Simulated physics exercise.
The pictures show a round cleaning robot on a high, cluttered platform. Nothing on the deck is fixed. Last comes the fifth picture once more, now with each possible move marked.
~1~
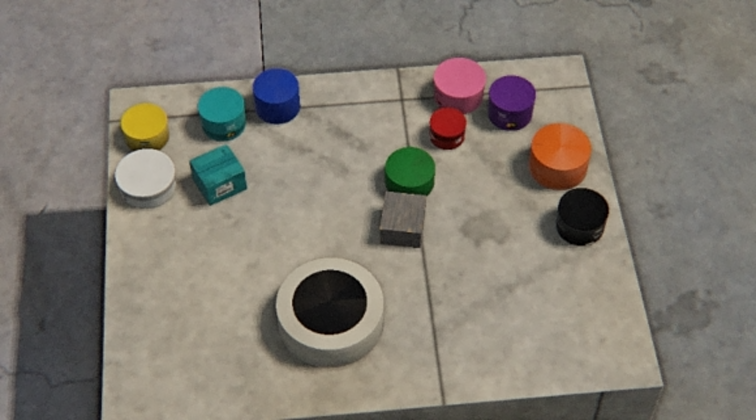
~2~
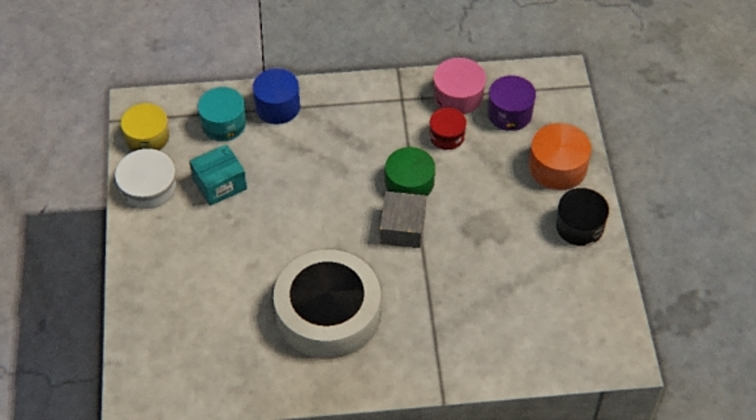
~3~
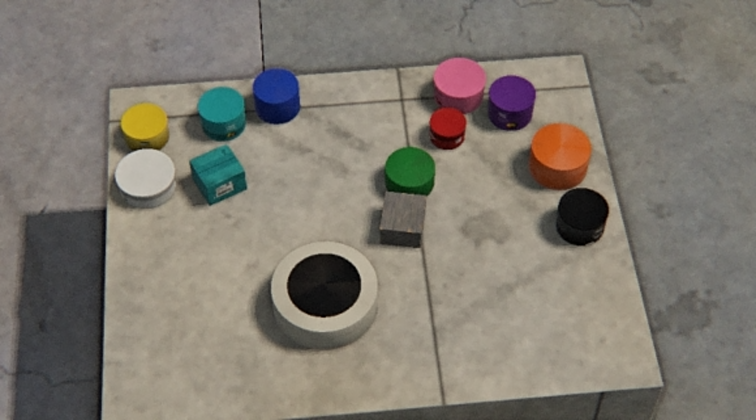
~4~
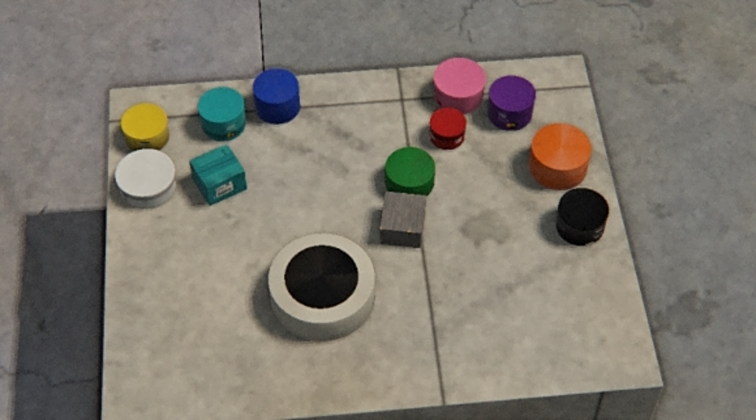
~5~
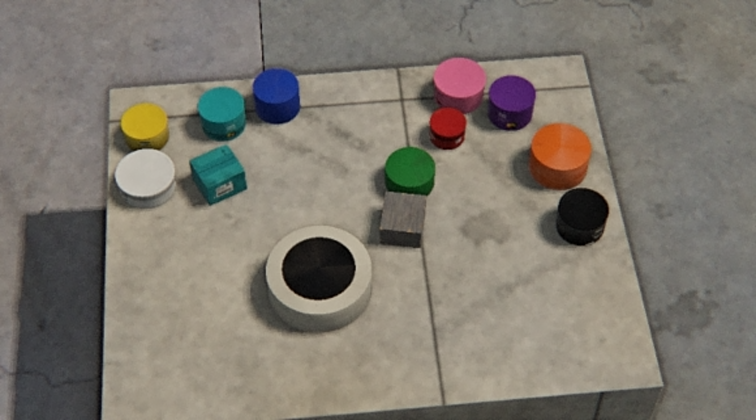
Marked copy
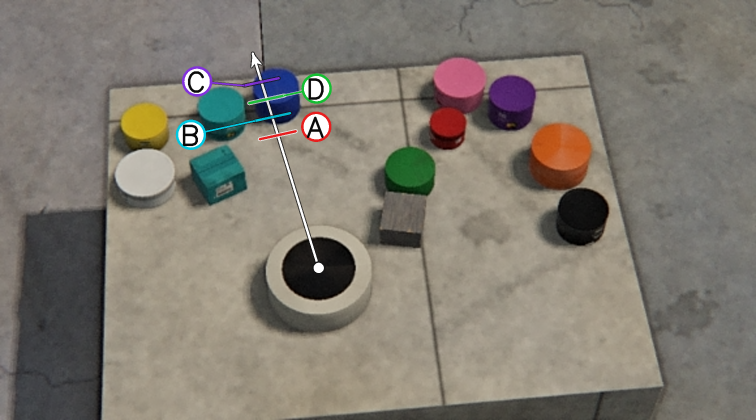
At the start, a round white cleaning robot with a dark top sits near the front edge of a raised stone platform, below colourful canisters, pails and two boxes. It then glides slowly a short way back and slightly left, while everything around it stays still.
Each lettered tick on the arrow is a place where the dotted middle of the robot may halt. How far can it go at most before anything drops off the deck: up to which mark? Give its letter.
Up to mark B.
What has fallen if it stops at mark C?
It is the blue canister.
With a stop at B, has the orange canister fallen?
By then, no.
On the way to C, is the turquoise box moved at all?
By then, yes.
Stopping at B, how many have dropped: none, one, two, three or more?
The count is none.
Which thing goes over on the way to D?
The blue canister goes over.
On the copy, A at (278, 135); B at (272, 117); C at (261, 82); D at (267, 99); the arrow from (319, 268) to (252, 54); the white dot at (319, 268).
On B. First, robot (302, 221); yellow pail (146, 129); white pail (146, 179).
Then, robot (285, 166); turquoise box (212, 167); yellow pail (146, 129).
Finally, robot (273, 129); blue canister (274, 75); turquoise pail (212, 105); nothing has fallen.
By contrast, A is safe but short; C drops the blue canister; D drops the blue canister.
